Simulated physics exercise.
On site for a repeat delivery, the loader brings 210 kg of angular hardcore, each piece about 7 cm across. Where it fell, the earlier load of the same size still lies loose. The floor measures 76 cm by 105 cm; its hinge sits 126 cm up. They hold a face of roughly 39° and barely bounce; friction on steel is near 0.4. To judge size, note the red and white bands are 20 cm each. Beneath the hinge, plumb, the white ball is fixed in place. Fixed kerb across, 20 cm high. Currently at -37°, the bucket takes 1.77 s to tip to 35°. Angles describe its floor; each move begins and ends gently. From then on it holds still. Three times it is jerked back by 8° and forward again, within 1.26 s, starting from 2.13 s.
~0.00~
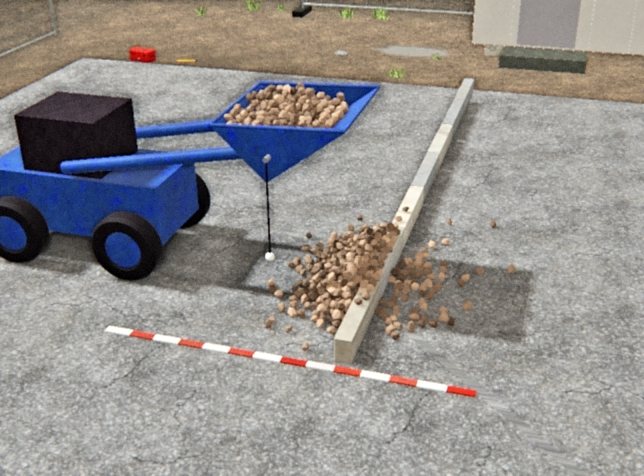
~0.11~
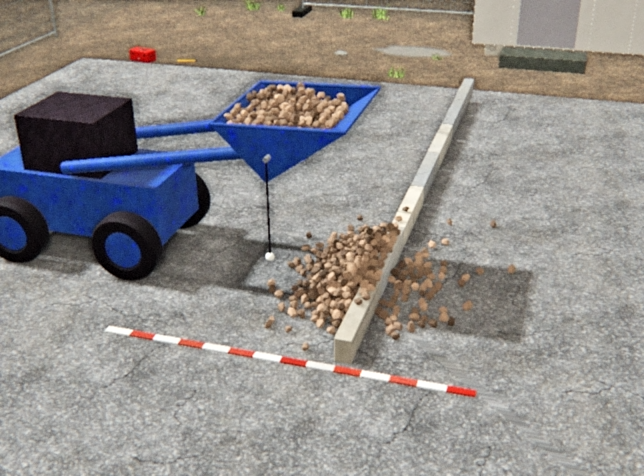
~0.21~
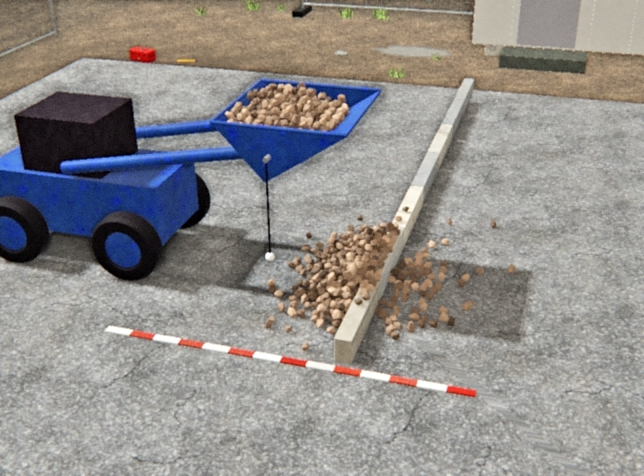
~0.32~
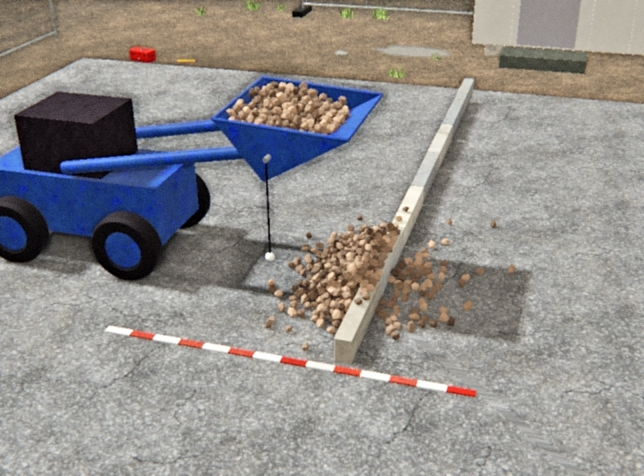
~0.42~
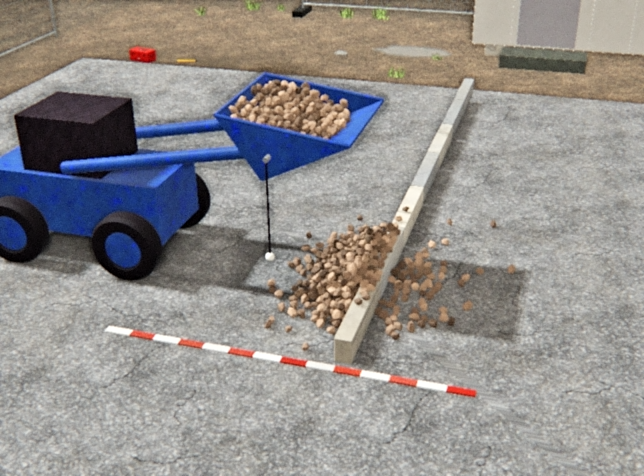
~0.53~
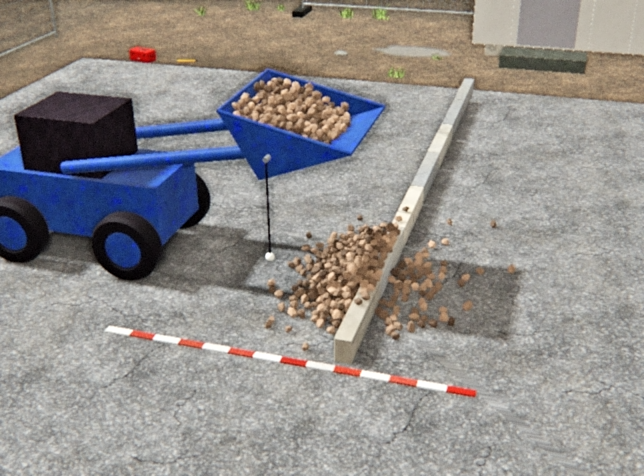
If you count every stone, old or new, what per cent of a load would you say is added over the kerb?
I would say about 78 per cent.
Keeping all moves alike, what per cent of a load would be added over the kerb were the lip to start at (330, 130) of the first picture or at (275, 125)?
Near 50 per cent from the first place, 0 from the second.
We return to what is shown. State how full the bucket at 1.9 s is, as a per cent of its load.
About 55 percent.
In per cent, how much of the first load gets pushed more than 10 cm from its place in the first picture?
Close to 5 per cent.
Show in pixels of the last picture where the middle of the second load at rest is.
I'd say close to (411, 277).
After 1.3 s the floor is at 24°; in per cent of one load, 100 in the bucket, 85 on this side of the kerb, 15 over the kerb; the foremost stones are at (473, 282).
After 1.9 s the floor is at 35°; in per cent of one load, 56 in the bucket, 128 on this side of the kerb, 16 over the kerb; the foremost stones are at (473, 282).
After 3.8 s the floor is at 35°; in per cent of one load, 0 in the bucket, 108 on this side of the kerb, 92 over the kerb; the foremost stones are at (510, 325).
After 6.3 s the floor is at 35°; in per cent of one load, 0 in the bucket, 108 on this side of the kerb, 92 over the kerb; the foremost stones are at (510, 325). Net gain over the kerb, 78.
